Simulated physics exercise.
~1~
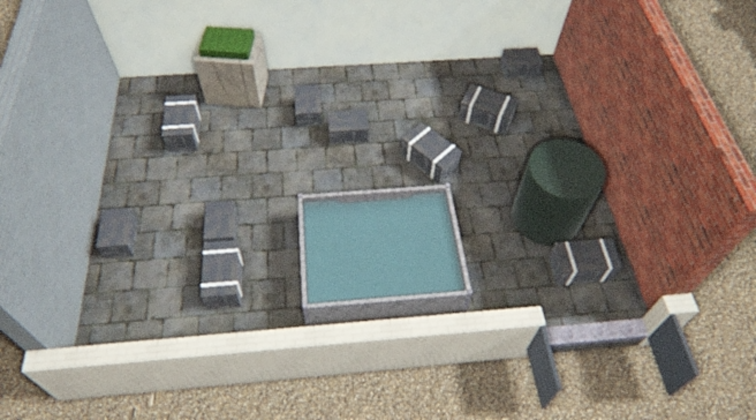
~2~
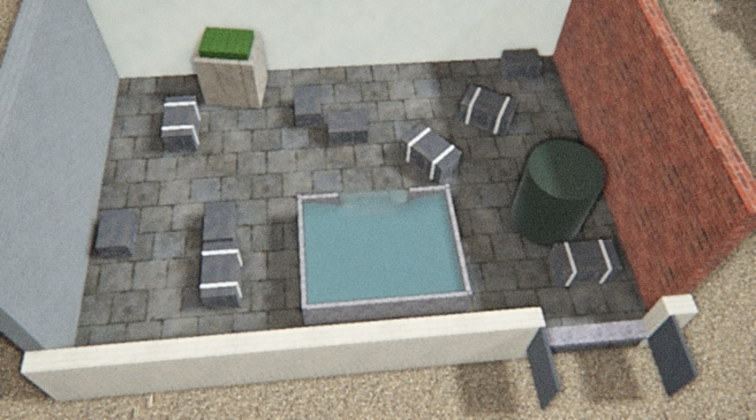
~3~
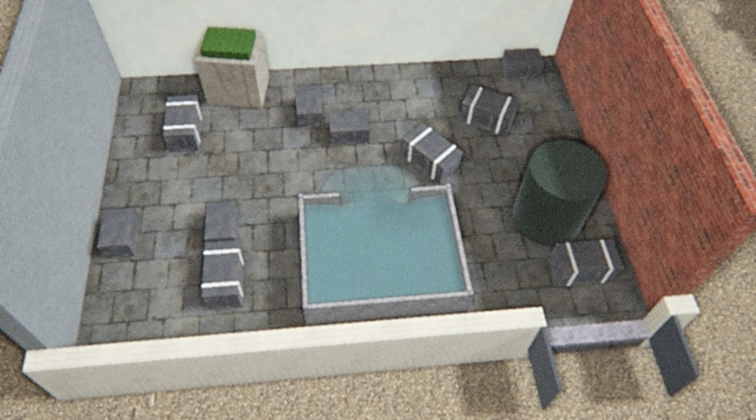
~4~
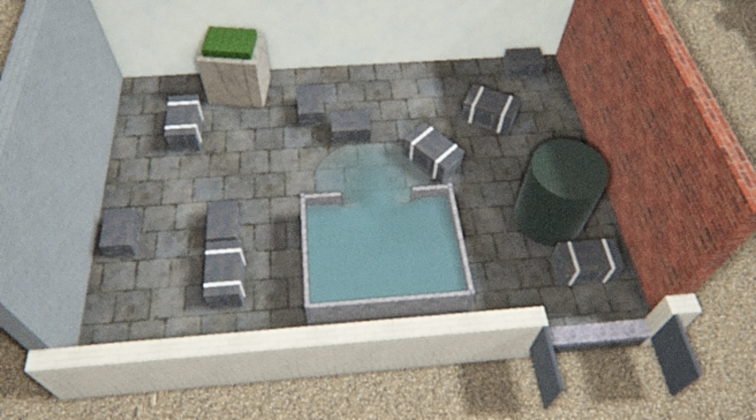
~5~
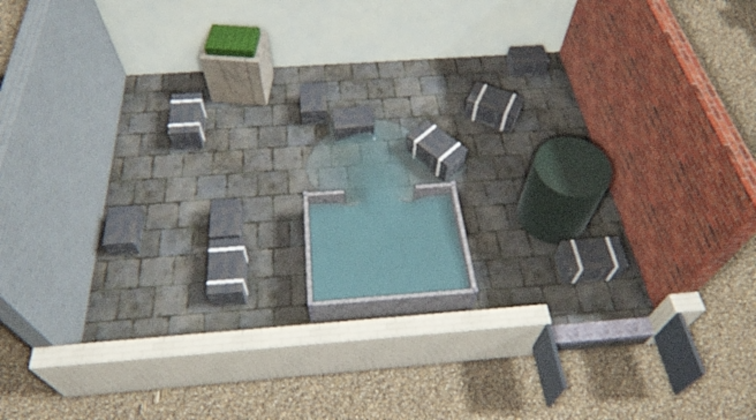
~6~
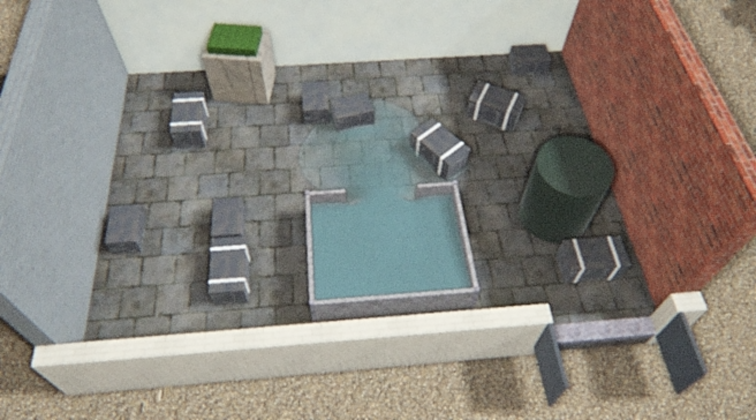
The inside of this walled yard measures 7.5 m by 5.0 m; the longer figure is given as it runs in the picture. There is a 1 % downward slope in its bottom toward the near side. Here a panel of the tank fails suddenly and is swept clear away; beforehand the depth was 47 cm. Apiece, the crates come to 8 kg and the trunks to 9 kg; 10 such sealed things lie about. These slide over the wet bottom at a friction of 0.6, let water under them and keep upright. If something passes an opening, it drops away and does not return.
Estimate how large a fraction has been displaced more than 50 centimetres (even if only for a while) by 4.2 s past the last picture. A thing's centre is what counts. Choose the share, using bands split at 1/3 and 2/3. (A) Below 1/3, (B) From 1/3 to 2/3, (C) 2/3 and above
Option B: From 1/3 to 2/3.
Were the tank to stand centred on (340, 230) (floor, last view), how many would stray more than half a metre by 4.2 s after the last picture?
Then 5 of them would.
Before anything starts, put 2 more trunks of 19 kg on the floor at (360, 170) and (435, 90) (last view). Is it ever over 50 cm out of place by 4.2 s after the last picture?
In that order: Over, past it.
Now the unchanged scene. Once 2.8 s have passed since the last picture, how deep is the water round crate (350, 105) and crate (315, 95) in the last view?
First roughly 15 cm, second roughly 14 cm.
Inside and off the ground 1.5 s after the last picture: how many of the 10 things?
Of them, 2.
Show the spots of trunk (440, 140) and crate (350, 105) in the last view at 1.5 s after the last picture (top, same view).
Near (494, 133) and (317, 52).
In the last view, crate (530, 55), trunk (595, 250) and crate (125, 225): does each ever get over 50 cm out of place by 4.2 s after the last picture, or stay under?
Beyond the mark, within the mark, within the mark.
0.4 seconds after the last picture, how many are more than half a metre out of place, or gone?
I make it 1.
Then, 0.4 s after the last picture 1 of 10 are over 50 cm from their spots; 0 afloat.
Then, 1.5 s after the last picture 3 of 10 are over 50 cm from their spots; 2 afloat.
Then, 2.8 s after the last picture 4 of 10 are over 50 cm from their spots; 2 afloat.
Then, 4.2 s after the last picture 6 of 10 are over 50 cm from their spots, and 6 have been at some point; 4 afloat.
